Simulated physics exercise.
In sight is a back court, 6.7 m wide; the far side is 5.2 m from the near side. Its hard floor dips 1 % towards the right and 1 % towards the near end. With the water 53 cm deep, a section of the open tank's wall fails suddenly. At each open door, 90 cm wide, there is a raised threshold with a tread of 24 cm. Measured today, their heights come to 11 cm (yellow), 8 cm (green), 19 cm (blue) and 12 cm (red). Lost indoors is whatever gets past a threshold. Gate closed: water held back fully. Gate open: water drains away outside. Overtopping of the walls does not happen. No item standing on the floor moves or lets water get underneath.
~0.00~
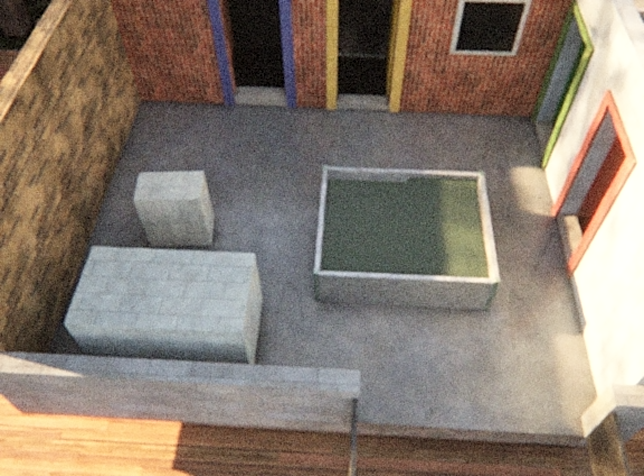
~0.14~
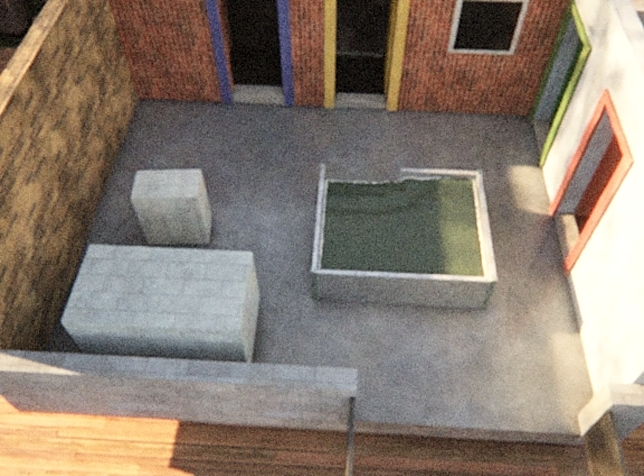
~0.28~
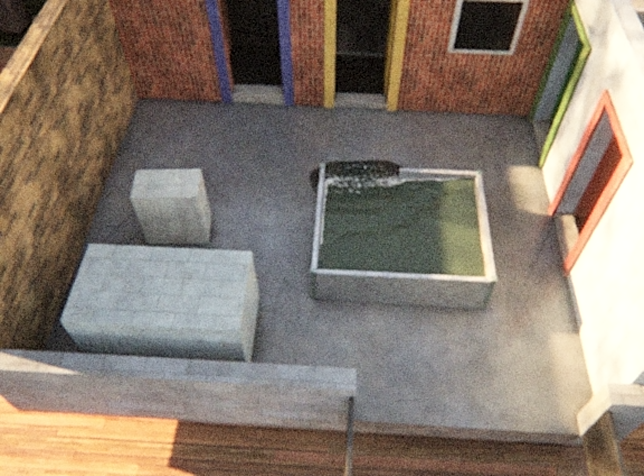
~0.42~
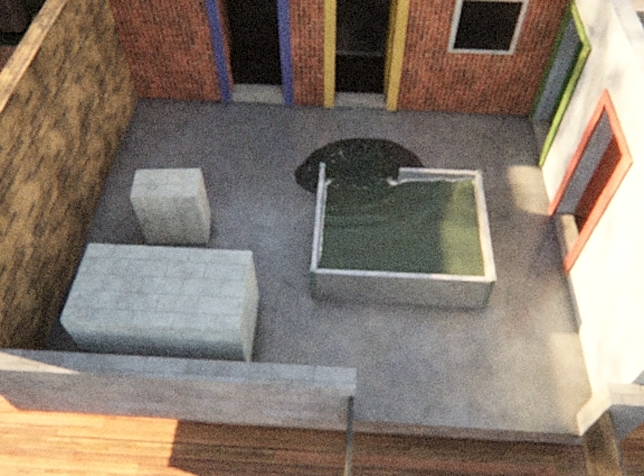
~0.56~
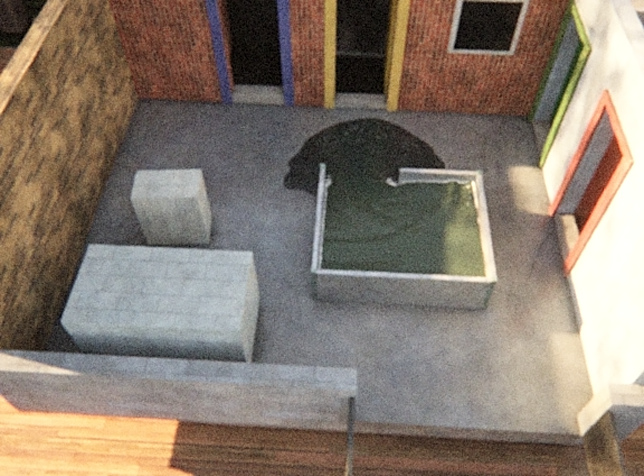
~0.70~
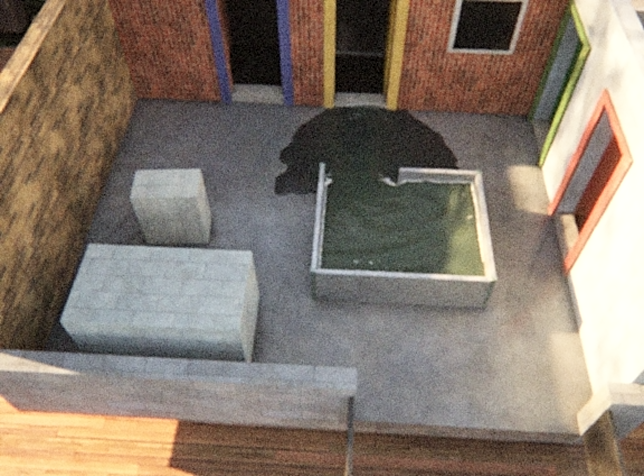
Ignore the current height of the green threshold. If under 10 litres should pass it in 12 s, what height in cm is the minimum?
The minimum is around 14 cm.
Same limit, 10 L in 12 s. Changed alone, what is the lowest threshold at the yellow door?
At the yellow door you'd want roughly 25 cm.
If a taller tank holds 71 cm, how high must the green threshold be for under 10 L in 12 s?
I'd go with near 19 cm then.
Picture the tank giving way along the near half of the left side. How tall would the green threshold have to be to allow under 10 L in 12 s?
Some 7.0 centimetres.
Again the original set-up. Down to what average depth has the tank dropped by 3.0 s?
Roughly 25 cm on average.
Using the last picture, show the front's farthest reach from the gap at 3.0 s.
Near pixel (137, 103).
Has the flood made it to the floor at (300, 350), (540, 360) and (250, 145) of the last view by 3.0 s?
1: Unwetted; 2: Unwetted; 3: Awash.
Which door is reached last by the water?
The red one.
After 1.4 s water covers 20 % of the floor, deepest (30 cm) near (356, 193); it has not reached the green door.
After 3.0 s water covers 35 % of the floor, deepest (20 cm) near (147, 104); 16 cm at the green door, 14 litres in over its 8 cm threshold.
After 12.0 s water covers 95 % of the floor, deepest (10 cm) near (596, 414); 7 cm at the green door, 97 litres in over its 8 cm threshold.
At the green door as built, the water arrived by 2.1 s and peaked near 16 cm at 3.0 s.
With a threshold of 12.5 cm, 22 litres would have come in within the 12 s; with 17 cm, 1 litre. So under 10 litres takes about 14 cm.
